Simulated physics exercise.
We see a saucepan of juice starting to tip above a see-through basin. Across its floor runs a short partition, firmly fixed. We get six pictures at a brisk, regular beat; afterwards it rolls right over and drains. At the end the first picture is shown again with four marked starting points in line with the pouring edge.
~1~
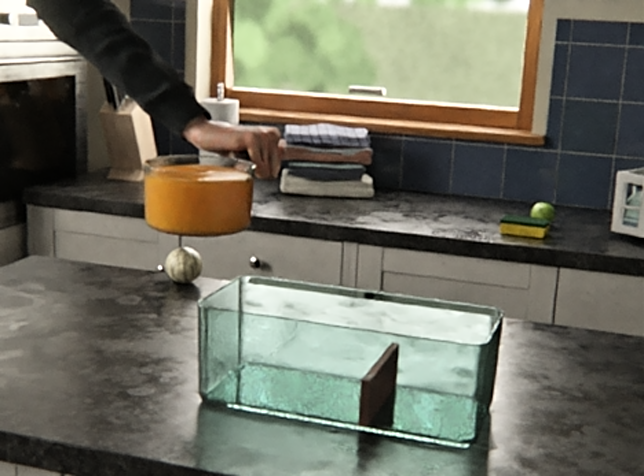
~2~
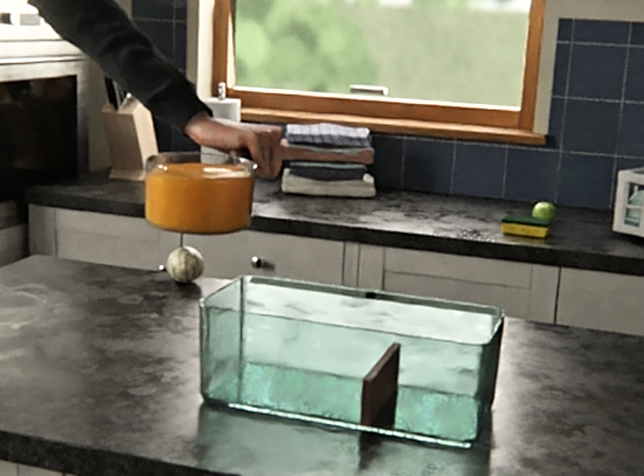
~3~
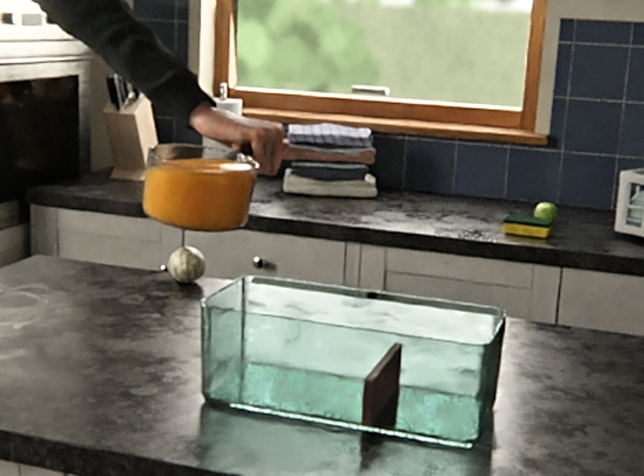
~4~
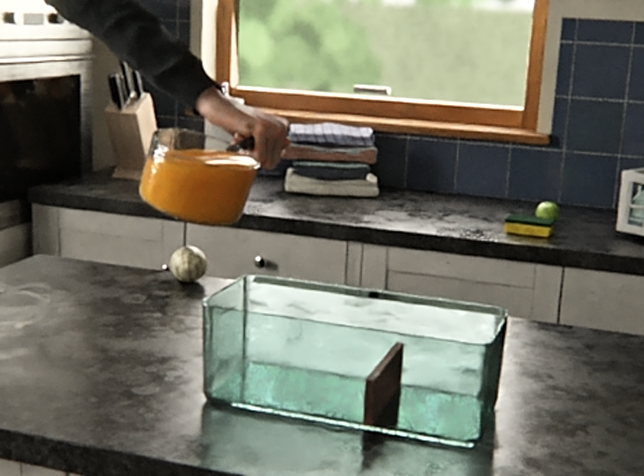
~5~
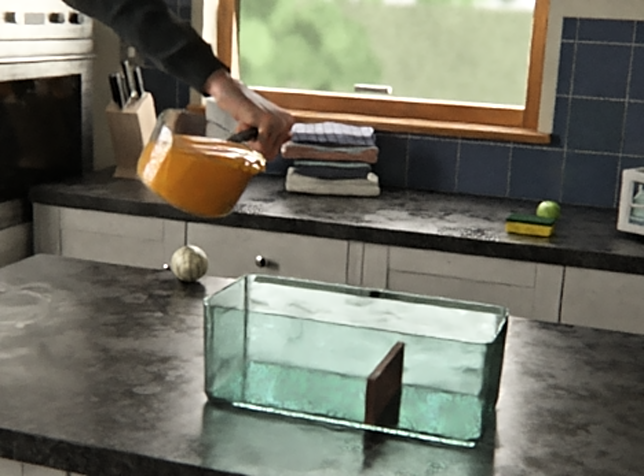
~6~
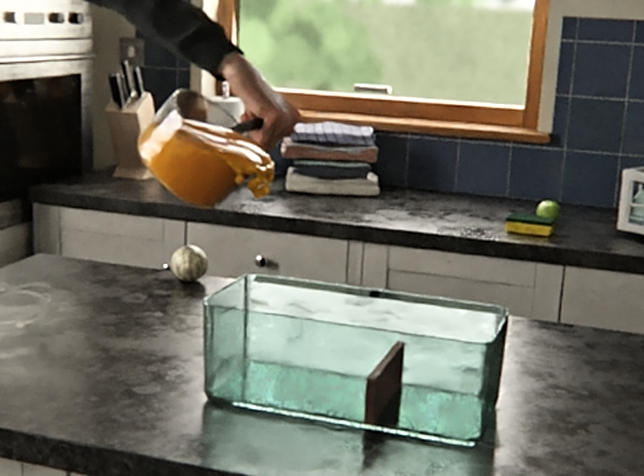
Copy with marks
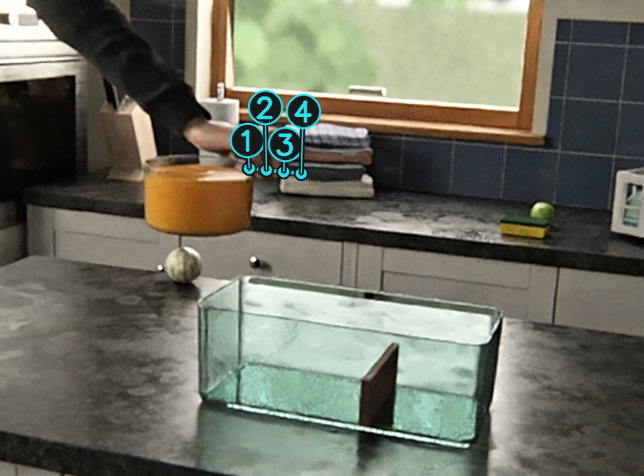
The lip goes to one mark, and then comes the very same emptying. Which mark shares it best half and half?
Choose 3.
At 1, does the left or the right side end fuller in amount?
The left side.
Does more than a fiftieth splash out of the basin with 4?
Yes, it does.
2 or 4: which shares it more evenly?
Here it is place 4.
In cyan, 1 at (249, 168); 2 at (266, 170); 3 at (283, 171); 4 at (301, 173).
Choosing 1, about 89 % ends left of the wall and 4 % right of it; 7 % is lost outside.
Choosing 2, about 78 % ends left of the wall and 17 % right of it; 5 % is lost outside.
Choosing 3, about 51 % ends left of the wall and 43 % right of it; 6 % is lost outside.
Choosing 4, about 32 % ends left of the wall and 60 % right of it; 8 % is lost outside.
